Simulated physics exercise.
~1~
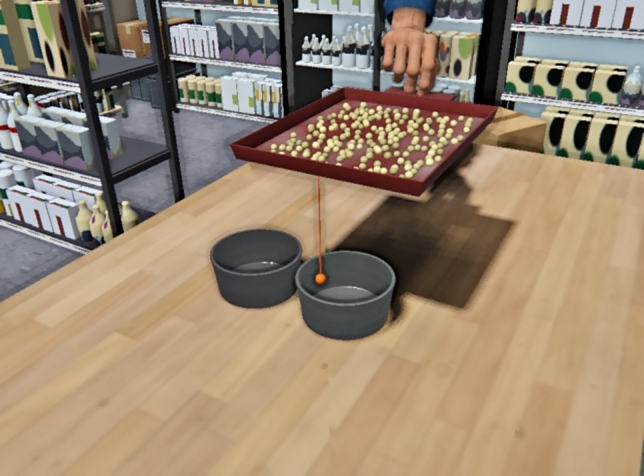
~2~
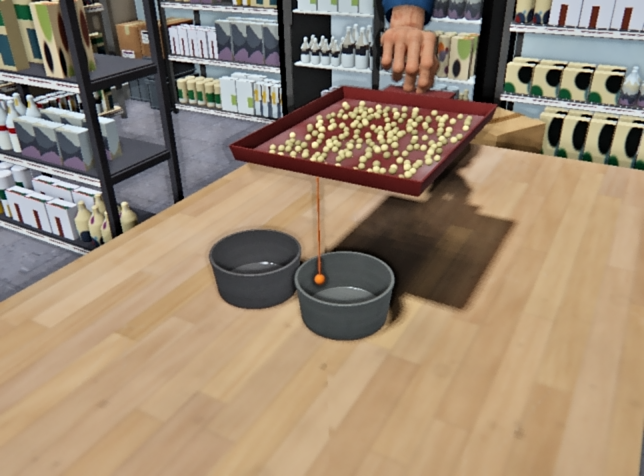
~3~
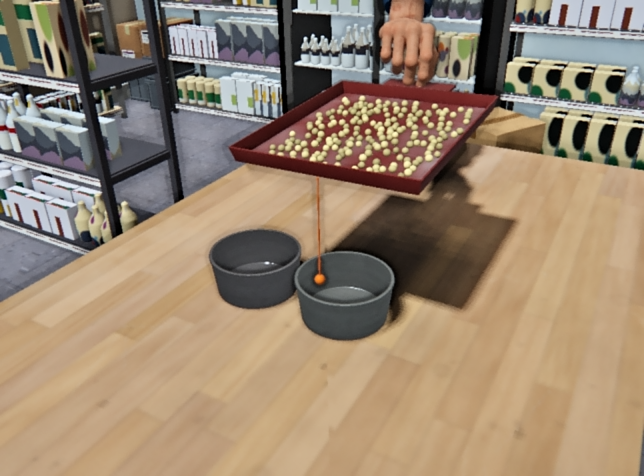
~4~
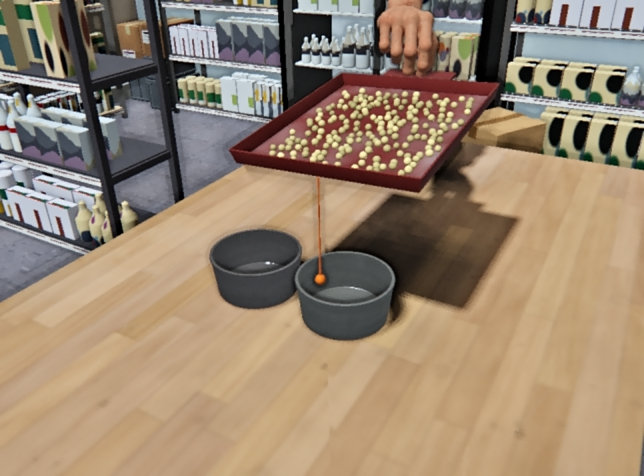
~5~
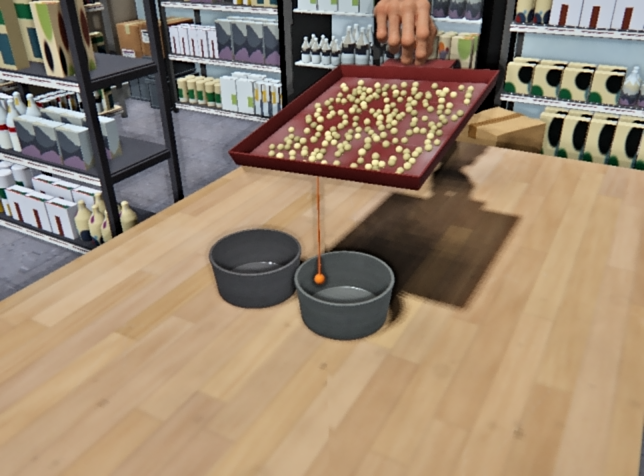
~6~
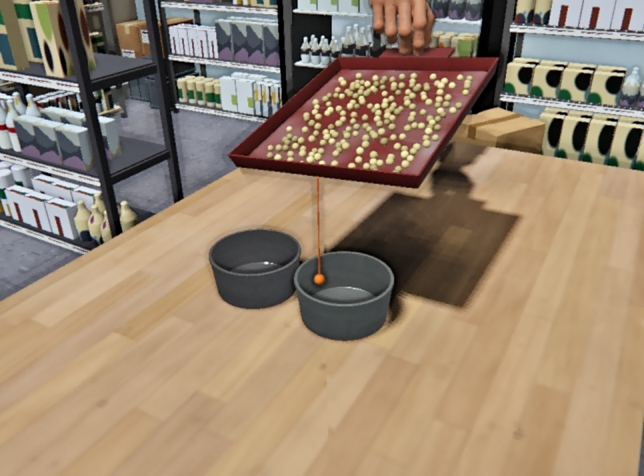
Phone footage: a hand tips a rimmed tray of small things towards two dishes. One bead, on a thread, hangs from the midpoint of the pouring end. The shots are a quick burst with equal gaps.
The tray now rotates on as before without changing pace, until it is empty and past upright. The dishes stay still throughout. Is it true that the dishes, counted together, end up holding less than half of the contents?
Yes, less than half.
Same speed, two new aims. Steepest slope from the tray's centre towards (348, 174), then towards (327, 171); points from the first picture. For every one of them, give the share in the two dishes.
I'd say some 0 in a hundred at first, then 0 in a hundred.
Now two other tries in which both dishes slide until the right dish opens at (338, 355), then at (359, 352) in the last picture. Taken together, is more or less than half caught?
Taking the places in turn, it's shy of half and then shy of half.
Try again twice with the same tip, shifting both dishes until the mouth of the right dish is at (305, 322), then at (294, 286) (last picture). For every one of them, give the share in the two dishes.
60% for the first placement, 60% for the second.
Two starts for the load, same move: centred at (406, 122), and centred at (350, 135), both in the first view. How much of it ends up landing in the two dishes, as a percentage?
In order, 40 per cent then 40 per cent.
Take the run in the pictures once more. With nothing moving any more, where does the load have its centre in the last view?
Close to (230, 318) in the last picture.
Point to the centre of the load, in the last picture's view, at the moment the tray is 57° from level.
Near (283, 155).
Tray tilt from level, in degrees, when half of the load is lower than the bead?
Reading: Some 105°.
Just after the last frame, tray tipped steeply; almost all on the tray; just a few outside both; just a few in the air.
A moment on, tray tipped right over; the larger part on the tray; about a tenth in the left dish; about a tenth outside both; about a tenth in the air.
Further on, tray tipped past a quarter turn; just a few in the right dish; roughly a third in the left dish; roughly two thirds outside both.
When it is over, tray tipped past a quarter turn; just a few in the right dish; roughly a third in the left dish; roughly two thirds outside both.
